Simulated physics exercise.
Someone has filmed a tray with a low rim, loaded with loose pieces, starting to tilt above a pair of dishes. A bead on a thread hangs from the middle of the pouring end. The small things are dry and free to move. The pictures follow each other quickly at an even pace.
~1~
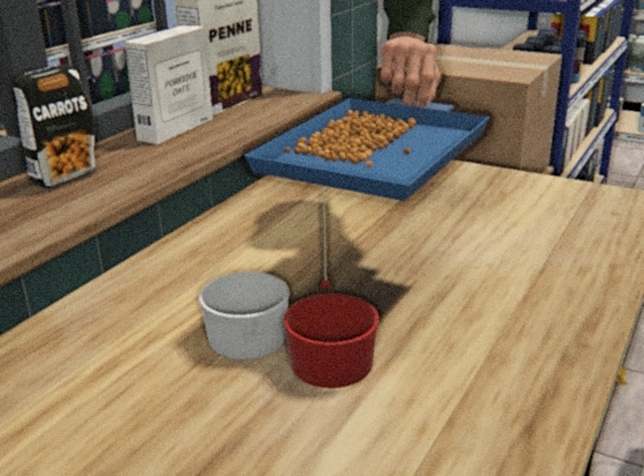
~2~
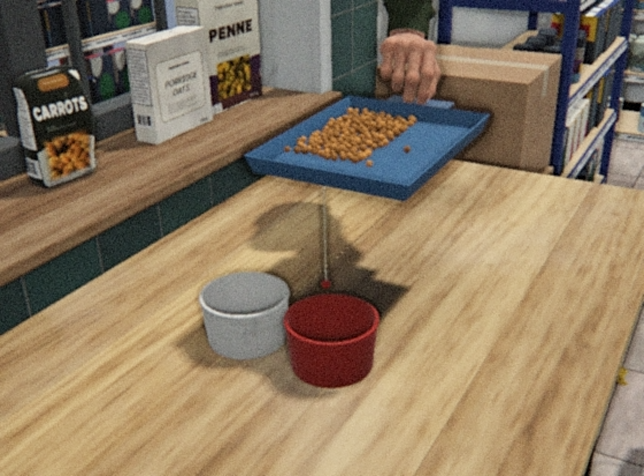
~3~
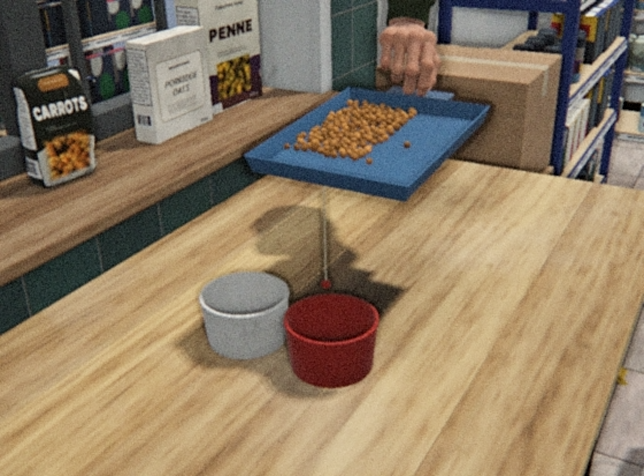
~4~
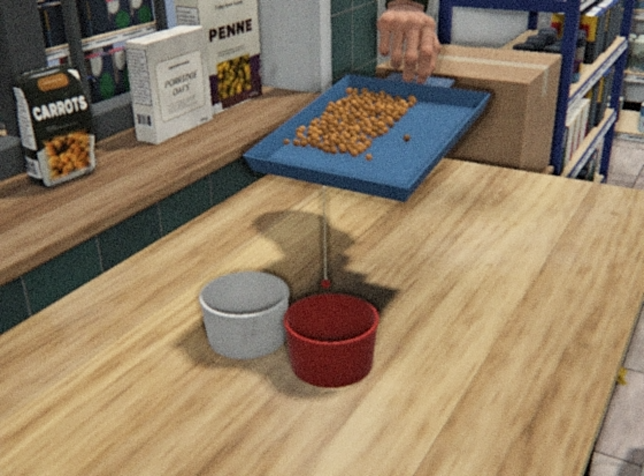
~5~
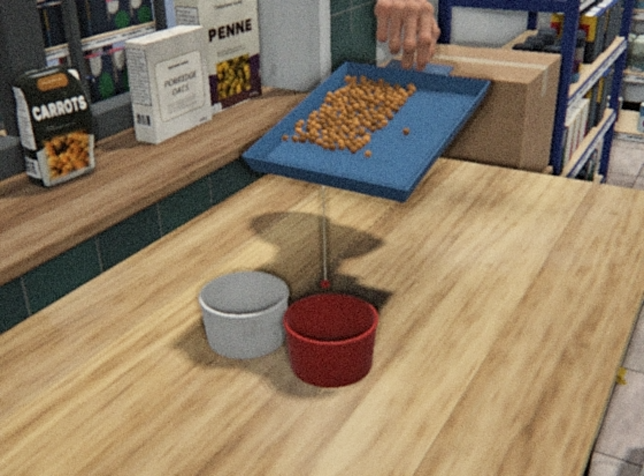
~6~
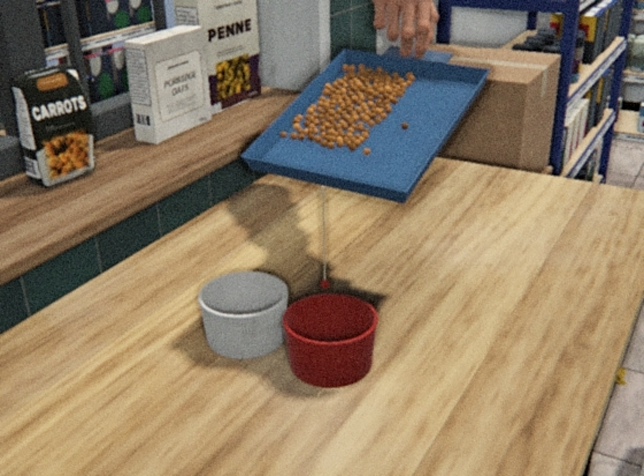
A hand raised the back of a blue tray of roasted chickpeas, slowly tilting it toward the viewer above a grey dish and a red dish, while the chickpeas stayed in a loose heap.
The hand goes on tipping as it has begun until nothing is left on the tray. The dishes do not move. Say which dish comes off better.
More goes to the right dish.
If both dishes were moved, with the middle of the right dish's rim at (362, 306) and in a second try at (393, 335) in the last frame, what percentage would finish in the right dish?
The first gives 20 %, the second 30 %.
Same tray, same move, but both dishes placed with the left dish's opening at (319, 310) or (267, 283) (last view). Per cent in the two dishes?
Near 60 % and 30 %.
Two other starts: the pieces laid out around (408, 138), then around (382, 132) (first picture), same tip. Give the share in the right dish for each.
In turn 50 and 50 in a hundred.
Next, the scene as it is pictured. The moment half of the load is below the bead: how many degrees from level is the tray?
At about 105°.
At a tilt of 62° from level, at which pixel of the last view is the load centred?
Near (318, 173).
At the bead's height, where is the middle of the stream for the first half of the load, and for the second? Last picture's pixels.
The first part at (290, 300); the rest at (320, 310).
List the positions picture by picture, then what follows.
Corners of the pouring end near (252, 154) and (405, 182), level; middle of the load near (362, 135), roasted chickpeas; left dish near (220, 332); right dish near (309, 360); bead on its thread near (326, 284), in the first picture.
Corners of the pouring end near (252, 154) and (405, 182), level; middle of the load near (362, 134), in the second picture.
Corners of the pouring end near (252, 154) and (405, 183), tipped barely, level across its low end; middle of the load near (362, 128), in the third picture.
Corners of the pouring end near (251, 154) and (405, 184), tipped a little, level across its low end; middle of the load near (362, 119), in the fourth picture.
Corners of the pouring end near (250, 154) and (404, 185), tipped a little, level across its low end; middle of the load near (361, 111), in the fifth picture.
Corners of the pouring end near (249, 154) and (403, 187), tipped clearly, level across its low end; middle of the load near (360, 103); left dish near (220, 332); right dish near (308, 359), in the sixth picture.
Shortly afterwards, tray tipped steeply; the bulk on the tray; only a few in the right dish; only a few in the left dish; a little in the air.
Next, tray tipped past a quarter turn; near a third on the tray; a little in the right dish; a little in the left dish; a little outside both; near a third in the air.
Some moments later, tray tipped past a quarter turn; near half in the right dish; near a quarter in the left dish; near a third outside both.
In the end, tray tipped past a quarter turn; near half in the right dish; near a quarter in the left dish; near a third outside both.
